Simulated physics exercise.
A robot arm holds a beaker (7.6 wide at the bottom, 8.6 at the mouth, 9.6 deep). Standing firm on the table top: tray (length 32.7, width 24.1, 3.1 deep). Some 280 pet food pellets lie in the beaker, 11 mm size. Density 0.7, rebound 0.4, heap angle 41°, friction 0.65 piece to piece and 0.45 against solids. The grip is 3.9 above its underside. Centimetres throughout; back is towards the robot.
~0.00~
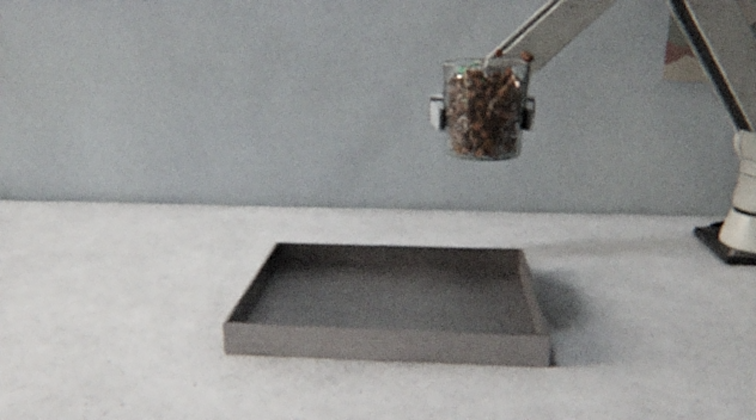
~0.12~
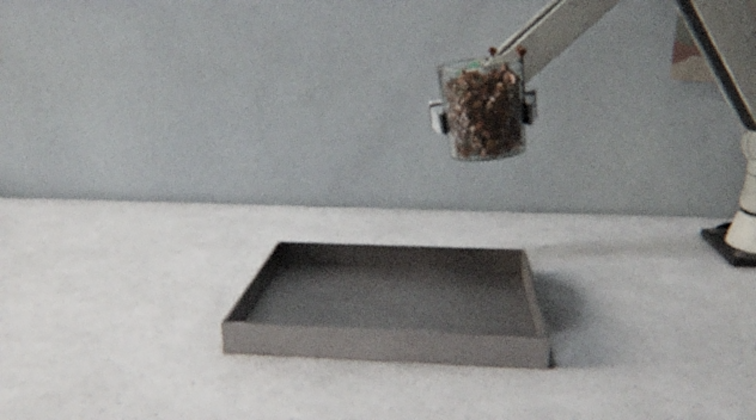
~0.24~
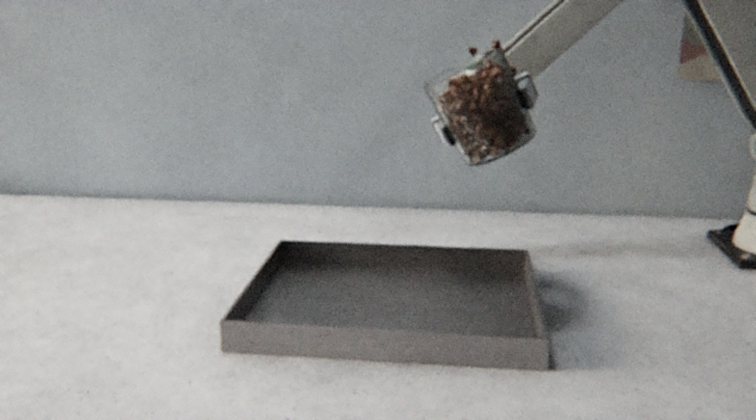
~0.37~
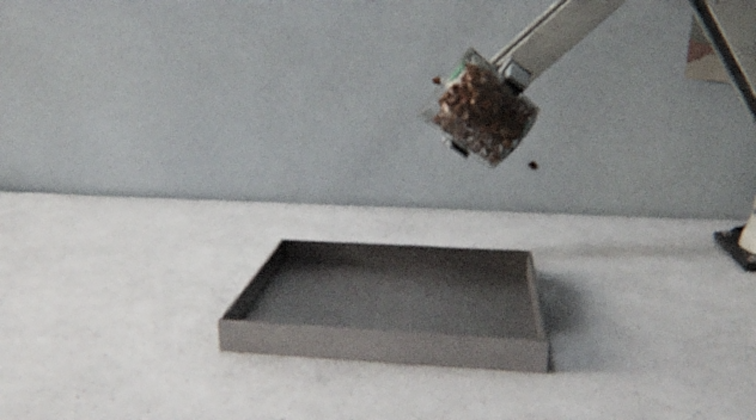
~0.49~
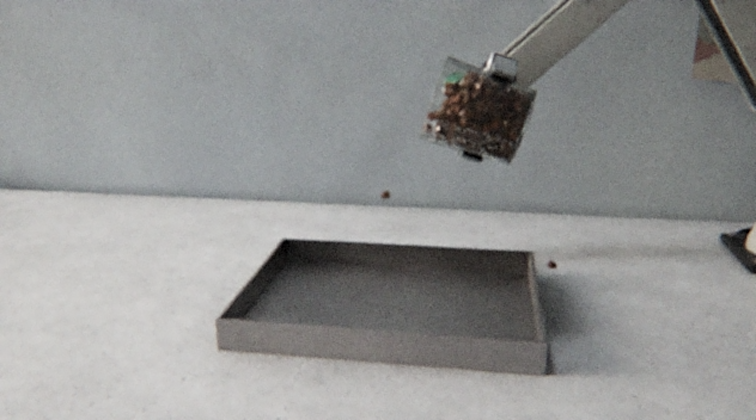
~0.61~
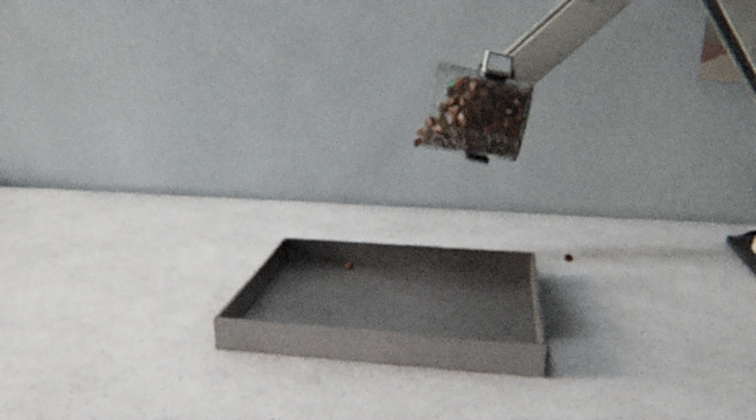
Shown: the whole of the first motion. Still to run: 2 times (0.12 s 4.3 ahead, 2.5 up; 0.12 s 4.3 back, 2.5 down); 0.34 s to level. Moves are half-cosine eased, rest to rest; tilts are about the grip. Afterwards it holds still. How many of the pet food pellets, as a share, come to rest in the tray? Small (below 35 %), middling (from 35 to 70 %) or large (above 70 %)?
Answer: Large; above 70 % of the pet food pellets finish in the tray.
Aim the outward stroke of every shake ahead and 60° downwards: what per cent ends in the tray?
Some 20 per cent.
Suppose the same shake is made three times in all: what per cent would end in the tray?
It would be near 90 per cent.
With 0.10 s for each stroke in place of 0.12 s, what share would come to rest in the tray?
In that case some 95 per cent.
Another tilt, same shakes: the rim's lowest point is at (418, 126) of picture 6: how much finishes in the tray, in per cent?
About 55 per cent.
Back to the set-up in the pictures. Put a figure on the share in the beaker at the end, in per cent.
Roughly 10 per cent.
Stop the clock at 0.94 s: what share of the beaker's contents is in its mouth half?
About 50 per cent.
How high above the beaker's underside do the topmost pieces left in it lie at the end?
Some 2.5 cm.
By 0.94 s, tilted 80° forward, highest piece 25 above the table; 105 in the tray, 80 in the beaker, 1 on the table or floor, 89 in flight or on a rim.
By 1.27 s, tilted 38° forward, highest piece 26 above the table; 234 in the tray, 34 in the beaker, 4 on the table or floor, 3 in flight or on a rim.
By 1.63 s, level, highest piece 22 above the table; 238 in the tray, 33 in the beaker, 4 on the table or floor.
By 2.68 s, level, highest piece 22 above the table; 238 in the tray, 33 in the beaker, 4 on the table or floor.
Final count, 238 in the tray, 33 in the beaker, 4 on the table or floor. That is 87 % in the tray.
